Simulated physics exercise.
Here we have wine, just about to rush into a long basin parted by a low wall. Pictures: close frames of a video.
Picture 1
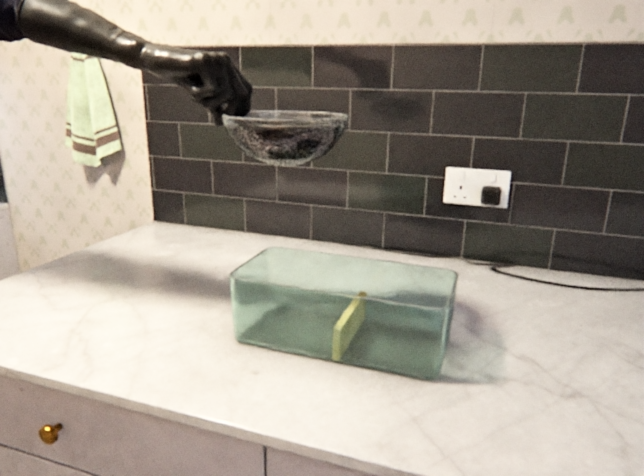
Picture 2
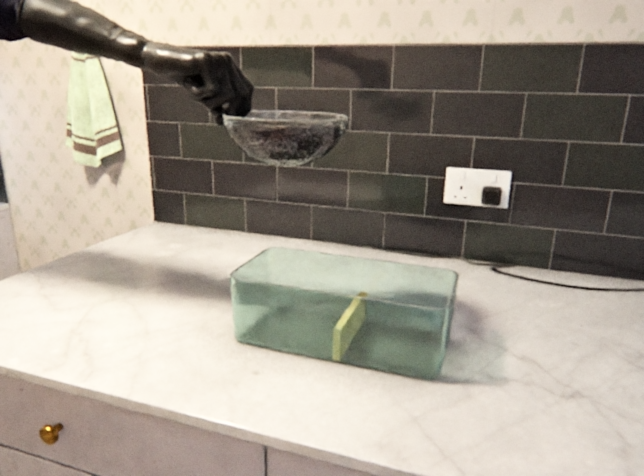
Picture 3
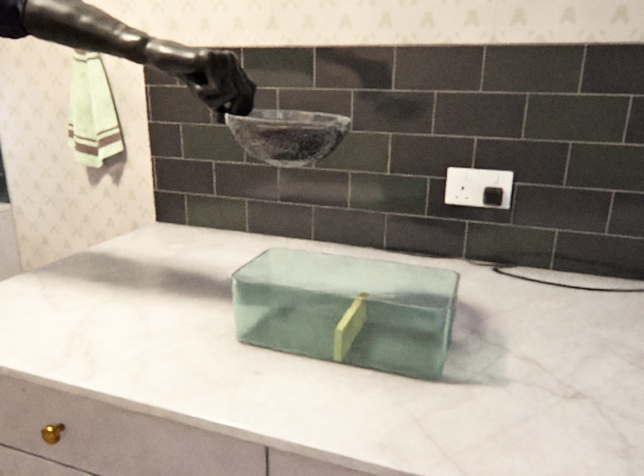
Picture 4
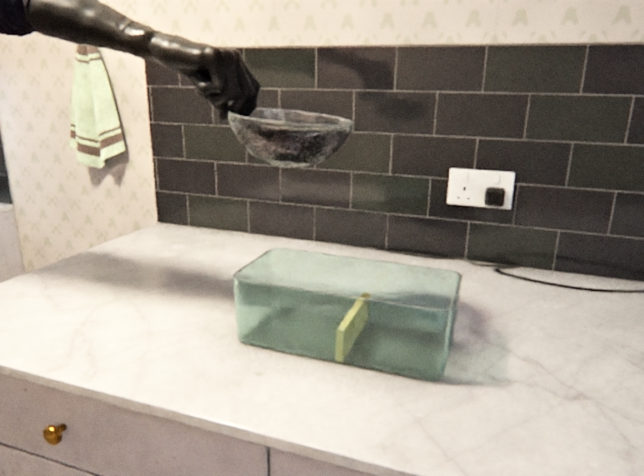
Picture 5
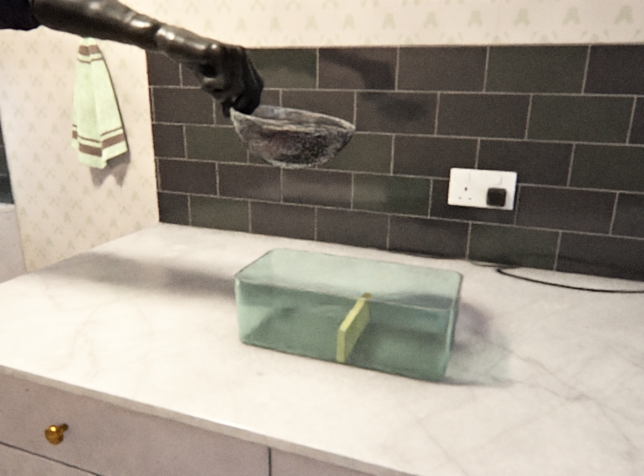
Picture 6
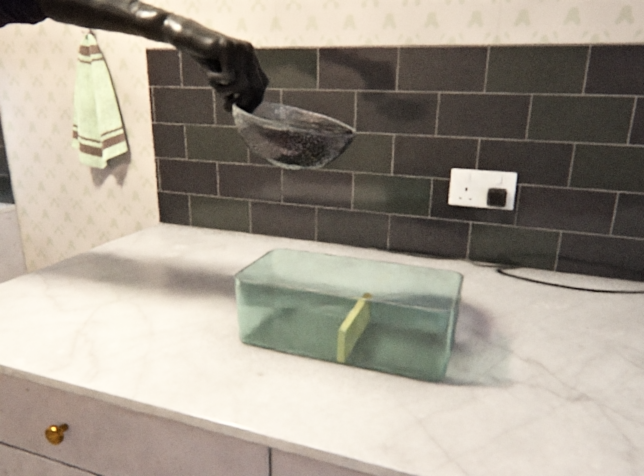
On a pale marble worktop against dark grey tiles, seen from the front and slightly above, a towel hangs at left and a white socket sits at right. A black-gloved or robotic hand holds a clear bowl of dark liquid above a long greenish glass basin with a low yellow-green divider. The hand gradually tilts the bowl down to the right, while the view shifts very slightly.
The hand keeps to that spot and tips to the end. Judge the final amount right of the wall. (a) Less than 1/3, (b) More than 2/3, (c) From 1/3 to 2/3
More than 2/3.
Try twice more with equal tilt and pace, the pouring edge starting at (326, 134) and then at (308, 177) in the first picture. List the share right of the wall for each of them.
Try one: 70 %; try two: 30 %.
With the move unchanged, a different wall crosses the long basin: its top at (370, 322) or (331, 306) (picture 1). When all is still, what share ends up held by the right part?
In order, some 60 and 90 in a hundred.
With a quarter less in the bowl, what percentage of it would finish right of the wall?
85 %.
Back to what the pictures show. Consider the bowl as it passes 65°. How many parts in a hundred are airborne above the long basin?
Airborne fraction: Approx. 50 %.
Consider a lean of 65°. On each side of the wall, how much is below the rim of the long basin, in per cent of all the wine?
Left 0 %, right 20 %.
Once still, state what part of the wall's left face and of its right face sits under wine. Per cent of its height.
Left 10 per cent, right 70.
A moment on, the bowl is tipped part way and 30 per cent is still to pour, 0 is left of the wall and 20 right of it.
Next, the bowl is tipped on its side and 0 per cent is still to pour, 8 is left of the wall and 82 right of it.
Then the bowl is tipped on its side and 0 per cent is still to pour, 13 is left of the wall and 84 right of it.
Later the bowl is tipped on its side and 0 per cent is still to pour, 13 is left of the wall and 84 right of it.
At rest 13 per cent lies left of the wall, 84 right of it and 3 outside.
